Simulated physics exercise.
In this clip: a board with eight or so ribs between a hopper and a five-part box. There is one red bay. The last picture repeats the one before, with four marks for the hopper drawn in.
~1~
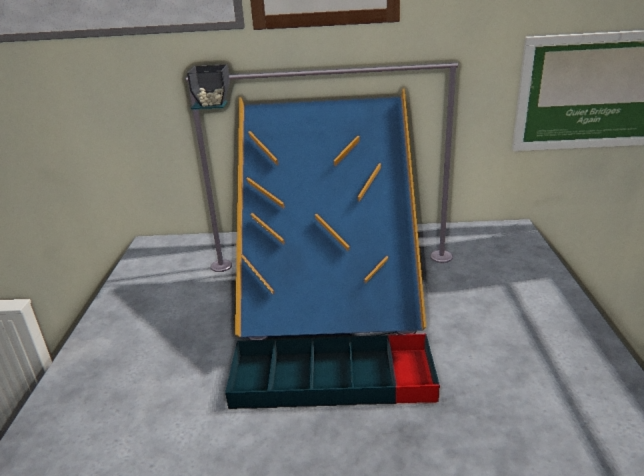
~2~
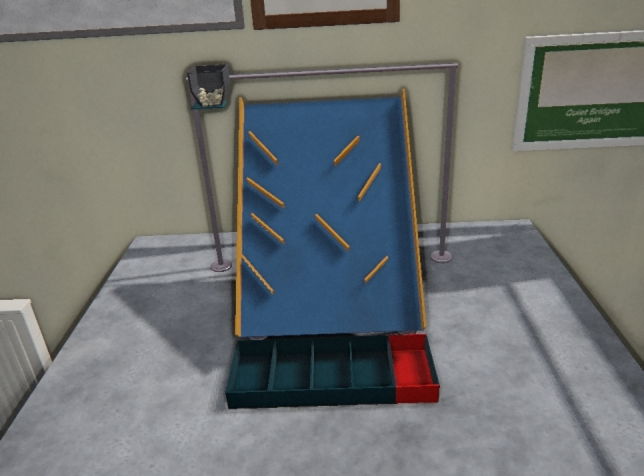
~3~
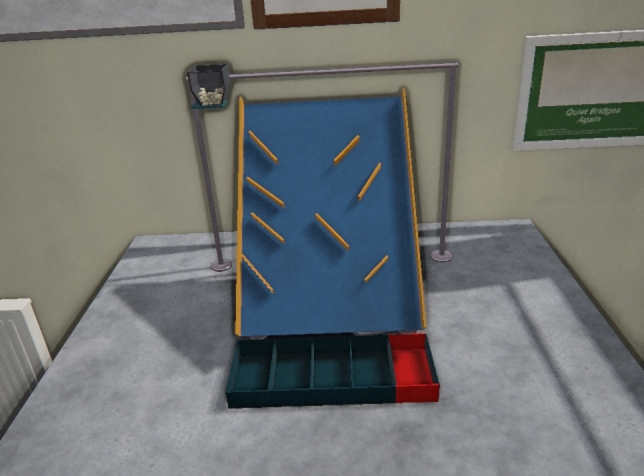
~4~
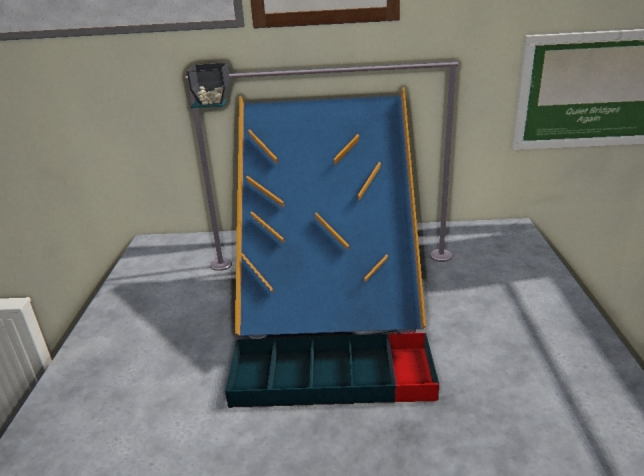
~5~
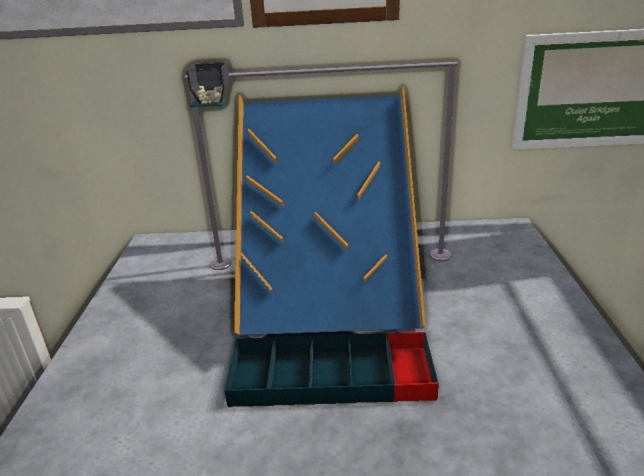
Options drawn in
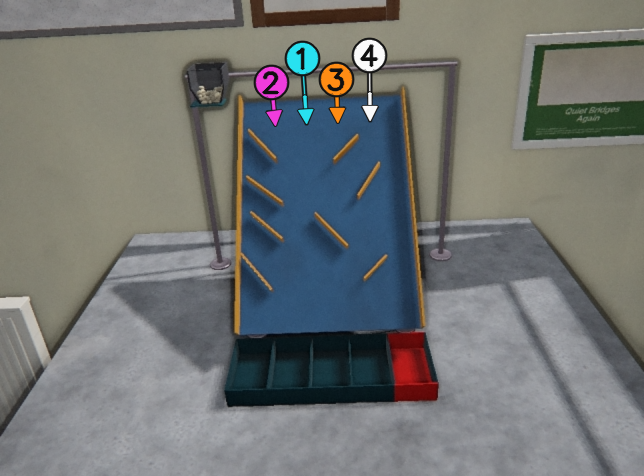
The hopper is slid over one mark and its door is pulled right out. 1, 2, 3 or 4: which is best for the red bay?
Best: 4.
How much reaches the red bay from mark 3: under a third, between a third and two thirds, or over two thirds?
It is under a third.
On the marked copy, mark 1 meets the board at (306, 118); mark 2 meets the board at (275, 120); mark 3 meets the board at (337, 117); mark 4 meets the board at (370, 115).
Choosing 1, none in the red bay, most in other bays, a small part held on the board, a small part outside the box.
Choosing 2, none in the red bay, nearly all in other bays, a small part outside the box.
Choosing 3, none in the red bay, nearly all in other bays, a stray few held on the board, a stray few outside the box.
Choosing 4, about a third in the red bay, about half in other bays, a small part held on the board.
